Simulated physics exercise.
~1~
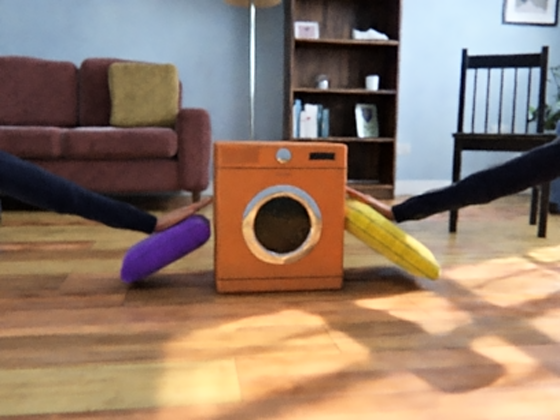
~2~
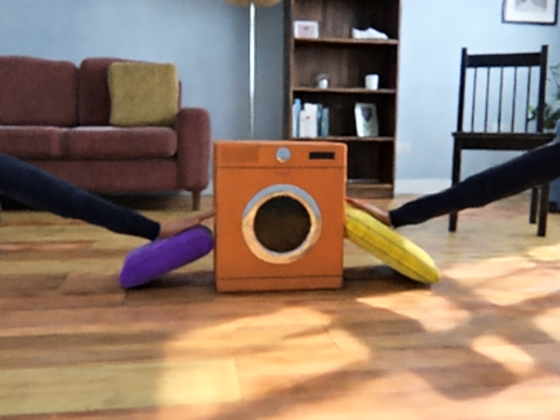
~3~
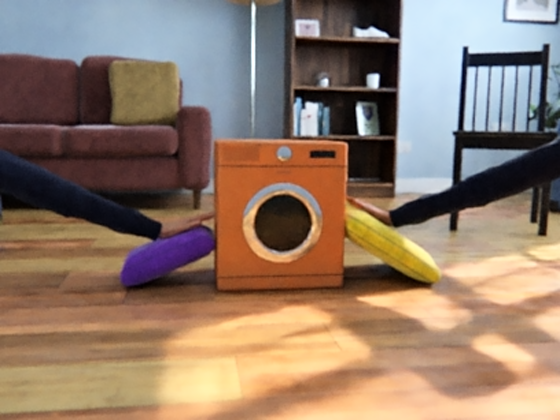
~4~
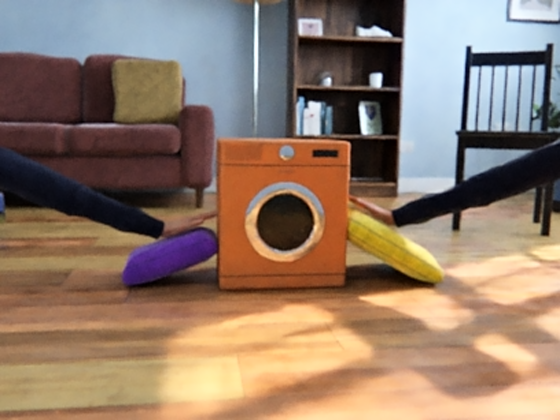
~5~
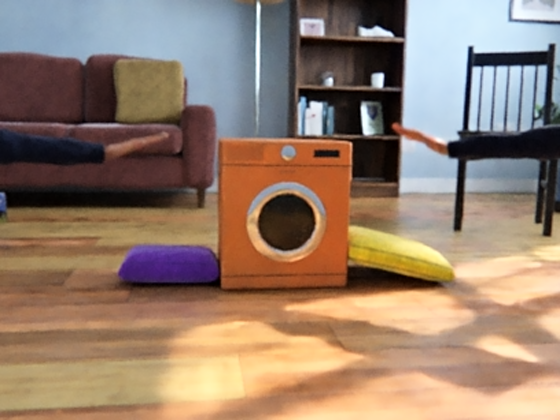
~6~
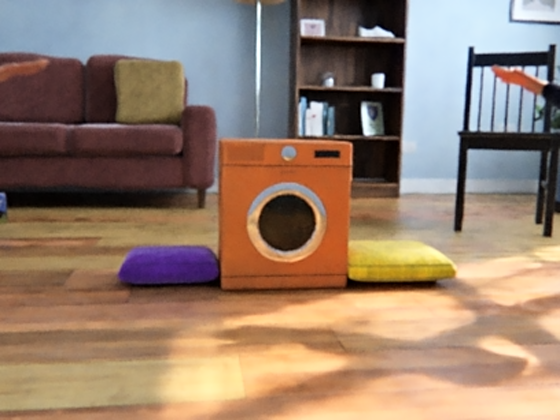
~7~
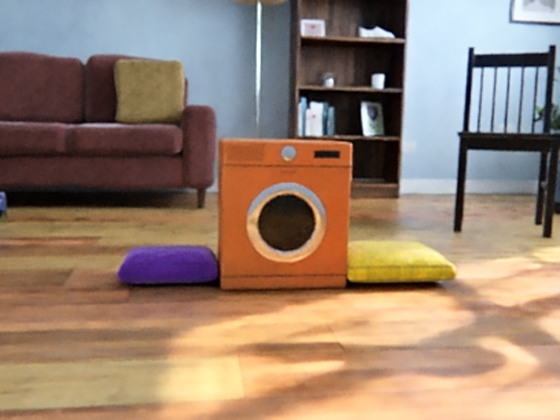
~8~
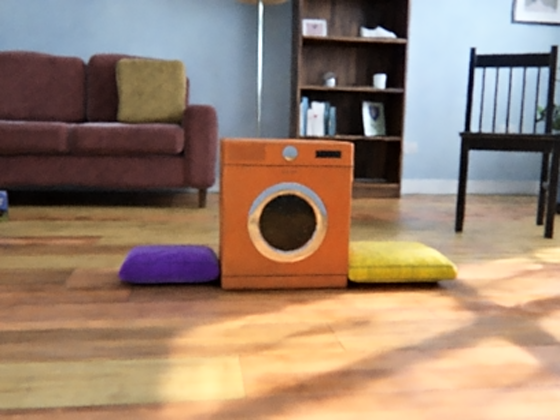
On a wooden floor, hands release a purple bag and yellow cushion, which drop flat.
